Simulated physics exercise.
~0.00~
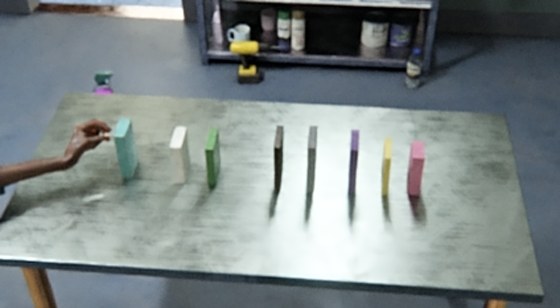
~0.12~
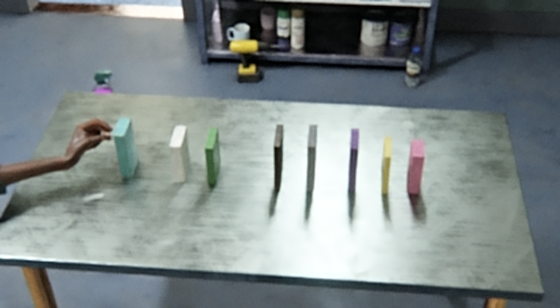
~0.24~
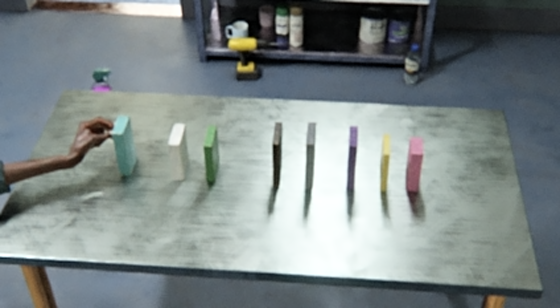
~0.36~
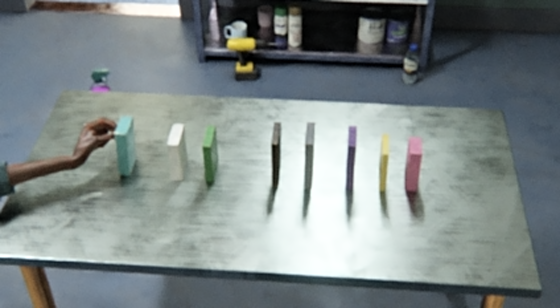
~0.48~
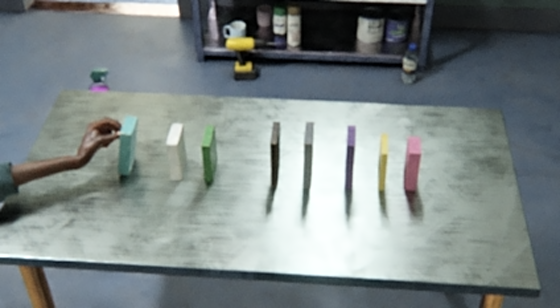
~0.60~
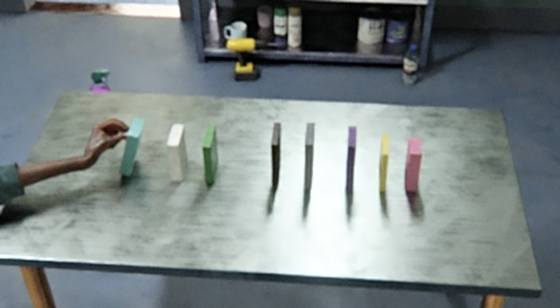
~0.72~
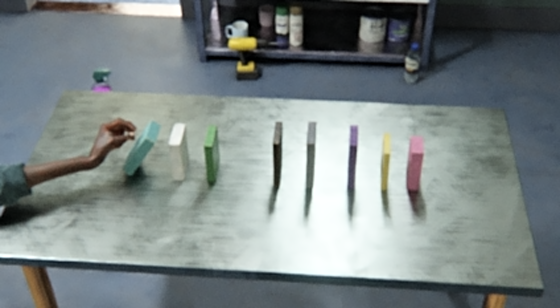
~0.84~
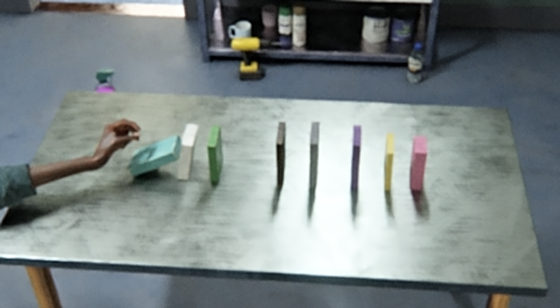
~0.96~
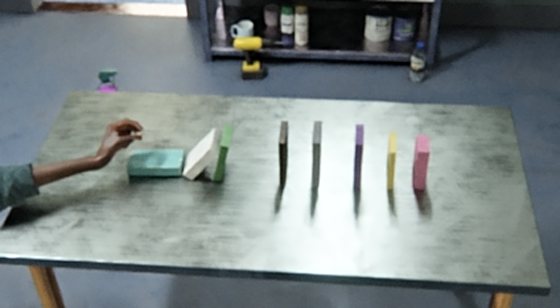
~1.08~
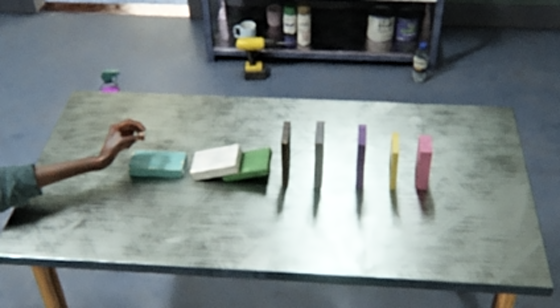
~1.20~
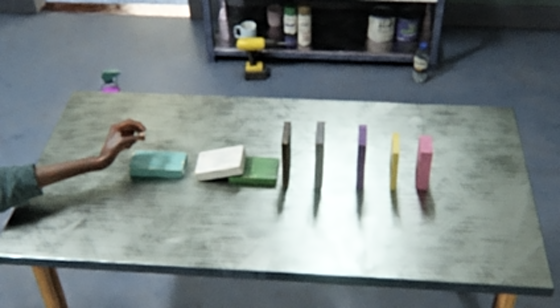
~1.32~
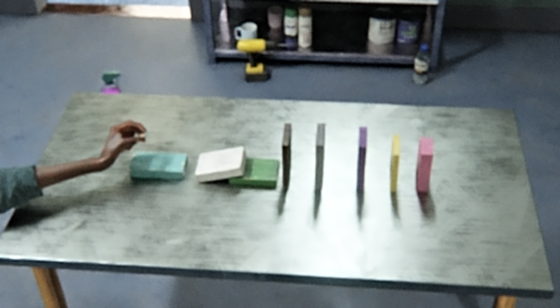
A hand tipped the turquoise block at the left of a row standing on a table, and it fell right, knocking over the white block and then the green one, while the black, grey, purple, yellow and pink ones stayed upright.
